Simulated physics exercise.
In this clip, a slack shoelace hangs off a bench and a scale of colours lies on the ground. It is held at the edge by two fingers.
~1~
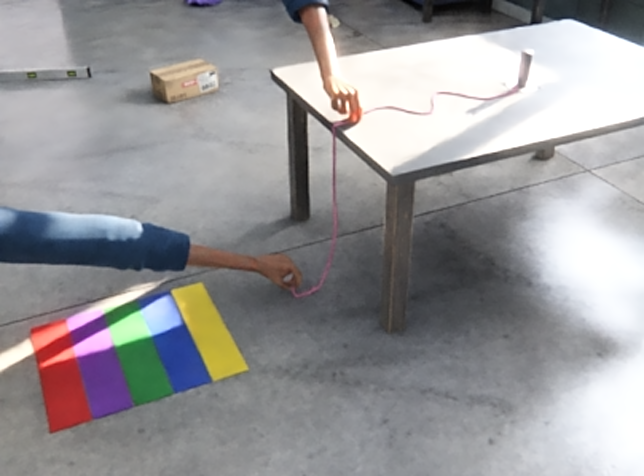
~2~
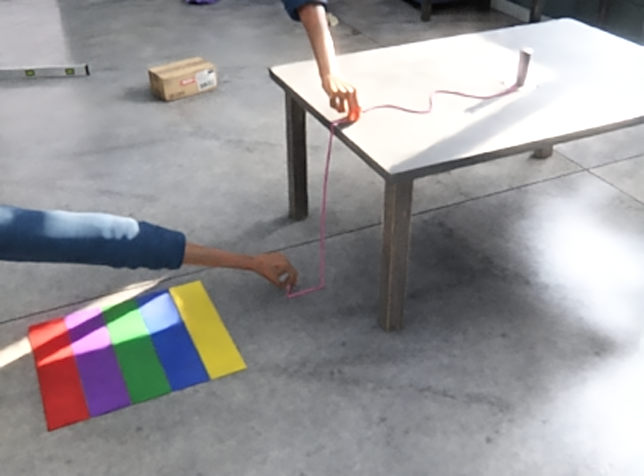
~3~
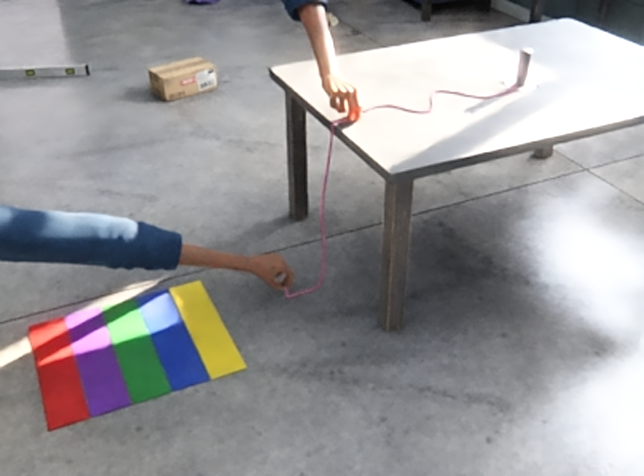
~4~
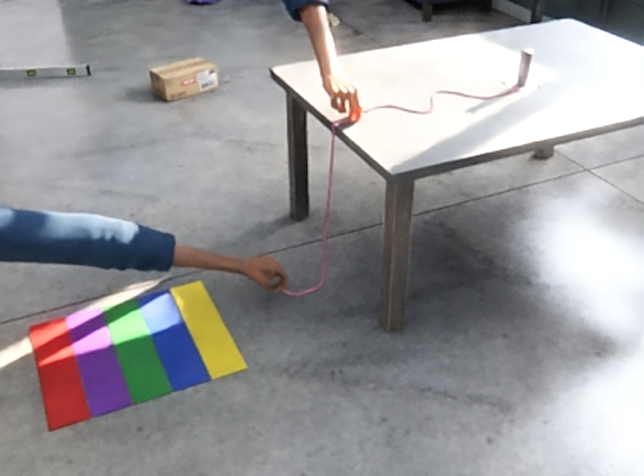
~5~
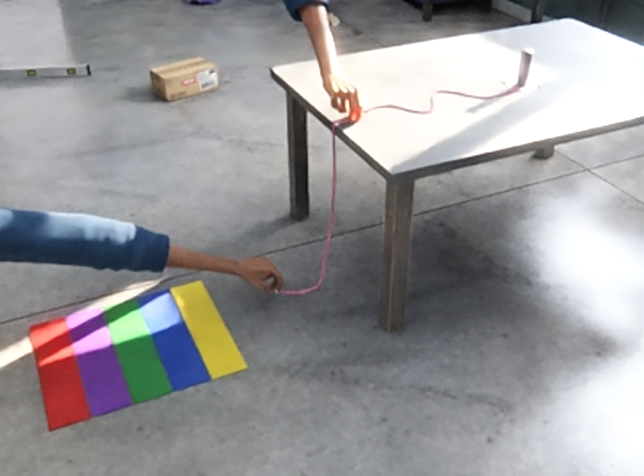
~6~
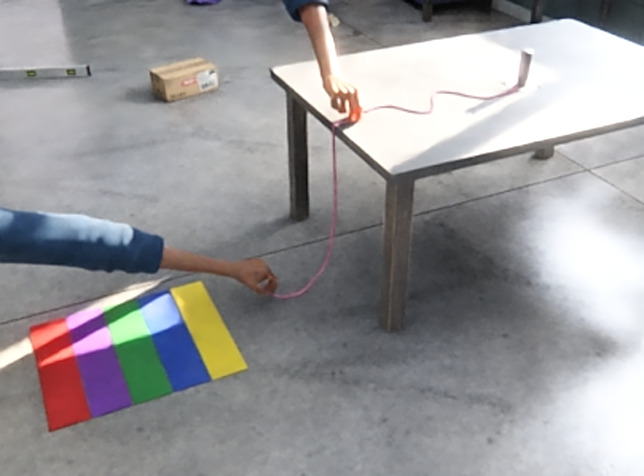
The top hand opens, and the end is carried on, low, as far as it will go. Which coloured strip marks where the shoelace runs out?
Purple.
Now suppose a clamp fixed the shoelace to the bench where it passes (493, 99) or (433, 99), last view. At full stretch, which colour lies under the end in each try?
Result, first place: Purple; second place: Green.
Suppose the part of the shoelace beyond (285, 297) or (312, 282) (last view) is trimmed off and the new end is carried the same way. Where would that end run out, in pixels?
In that order: (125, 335) and (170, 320).
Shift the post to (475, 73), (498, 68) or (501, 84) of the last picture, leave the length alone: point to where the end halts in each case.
Somewhere near (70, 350), (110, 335) and (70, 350), in that order.
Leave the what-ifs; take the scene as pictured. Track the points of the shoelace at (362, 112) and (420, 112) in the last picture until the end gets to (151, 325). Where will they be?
First mark (327, 151), second mark (369, 115).
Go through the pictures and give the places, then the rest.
In the first frame, end (293, 287); yellow (222, 357); blue (186, 369); green (148, 380); purple (108, 393); red (67, 405).
In the second frame, end (288, 286); shoelace through (500, 94) (433, 96) (393, 106) (334, 126) (324, 201) (322, 269).
In the third frame, end (285, 287).
In the fourth frame, end (279, 289); shoelace through (501, 94) (434, 96) (394, 106) (335, 127) (329, 201) (324, 269).
In the fifth frame, end (274, 290).
In the sixth frame, end (269, 292); shoelace through (501, 95) (434, 96) (394, 107) (335, 127) (335, 199) (322, 270).
Early on, end near (151, 325); over blue.
Midway, end near (113, 336); over green.
At the end of the slack, end near (92, 342); over purple. The end stops over the purple strip.
